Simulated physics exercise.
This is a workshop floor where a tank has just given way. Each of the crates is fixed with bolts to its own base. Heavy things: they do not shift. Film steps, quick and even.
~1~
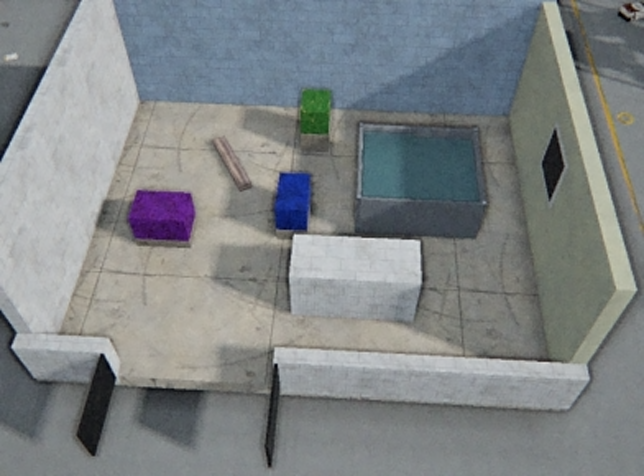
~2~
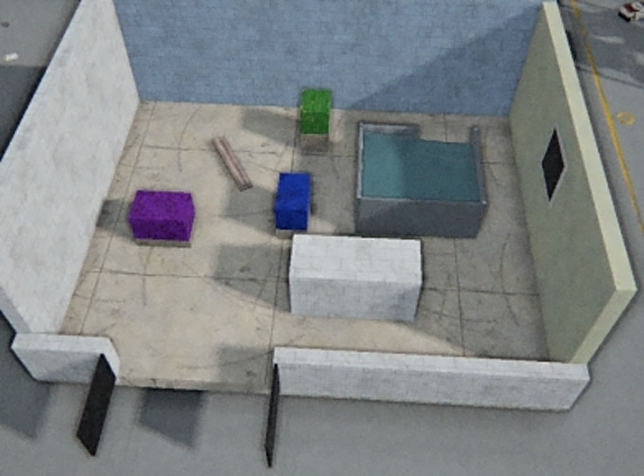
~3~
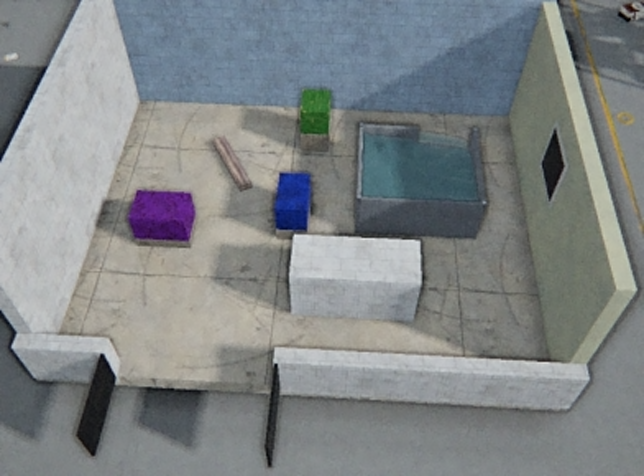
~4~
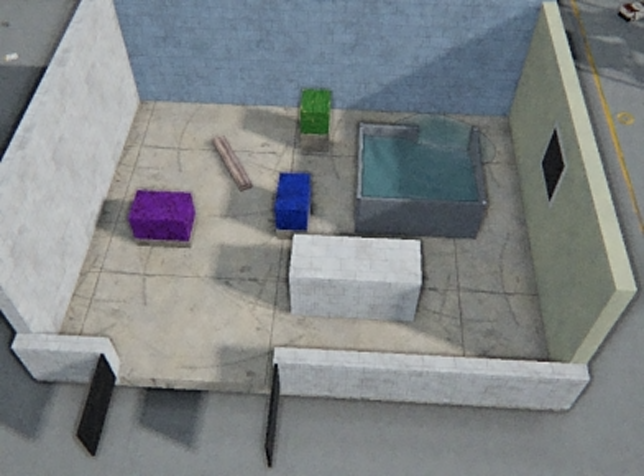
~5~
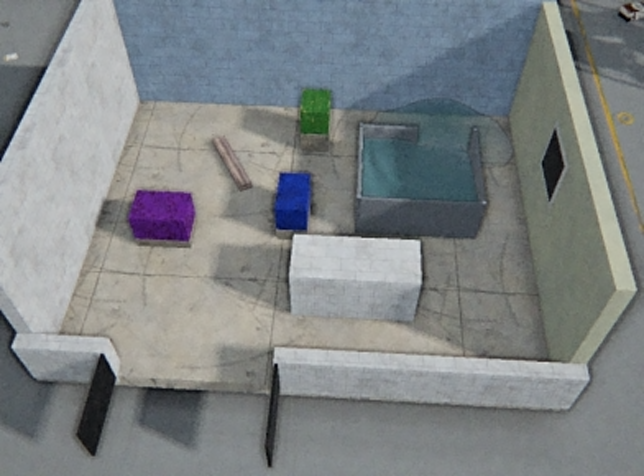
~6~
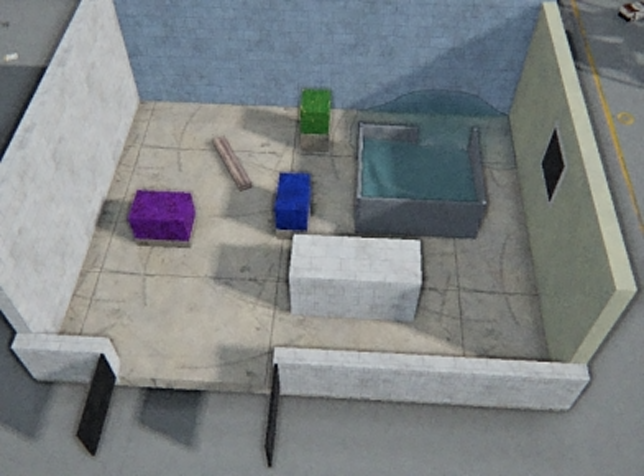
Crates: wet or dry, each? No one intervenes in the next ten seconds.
As I see it, the purple crate will not be reached; the green crate will not be reached; the blue crate will not be reached.
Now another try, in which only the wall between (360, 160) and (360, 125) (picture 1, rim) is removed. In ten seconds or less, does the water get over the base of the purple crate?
As far as I can tell, the purple crate is overrun.
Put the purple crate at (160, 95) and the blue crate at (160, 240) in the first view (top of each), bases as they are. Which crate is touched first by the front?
I would point to the green crate.
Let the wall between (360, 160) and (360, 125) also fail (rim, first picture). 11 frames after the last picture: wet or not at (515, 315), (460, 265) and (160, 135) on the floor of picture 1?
Read off point by point, the answer is not soaked, not soaked, soaking.
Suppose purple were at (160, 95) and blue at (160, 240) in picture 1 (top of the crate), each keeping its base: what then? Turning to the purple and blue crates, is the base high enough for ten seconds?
Outcome - purple crate is flooded, blue crate is not reached.
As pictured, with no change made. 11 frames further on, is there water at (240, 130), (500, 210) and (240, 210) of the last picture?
Going through them in order, I'd say drenched, drenched and clear.
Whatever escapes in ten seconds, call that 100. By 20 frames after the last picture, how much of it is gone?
My figure is about 0 in a hundred.
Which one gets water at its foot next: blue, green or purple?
The one in green, then.
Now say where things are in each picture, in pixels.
The first frame shows the open tank at (419, 166) is whole and still.
In the second frame, water pours out on the open tank's far side and has run to a hidden place.
In the third frame, water pours out on the open tank's far side and has run to a hidden place.
In the fourth frame, the front is at (429, 114), out from the gap on the open tank's far side.
In the fifth frame, water pours out on the open tank's far side and has run to (385, 112).
In the sixth frame, water pours out on the open tank's far side and has run to (362, 111).
A moment on, water covers 10 % of the floor; the purple crate not reached, the green crate water round its plinth, the blue crate not reached.
Next, water covers 25 % of the floor; the purple crate not reached, the green crate water round its plinth, the blue crate not reached.
Then, water covers 50 % of the floor; the purple crate not reached, the green crate water round its plinth, the blue crate water round its plinth.
Later, water covers 85 % of the floor; the purple crate water round its plinth, the green crate water round its plinth, the blue crate water round its plinth.
In the end, water covers 100 % of the floor; the purple crate stayed above the water, the green crate stayed above the water, the blue crate stayed above the water.
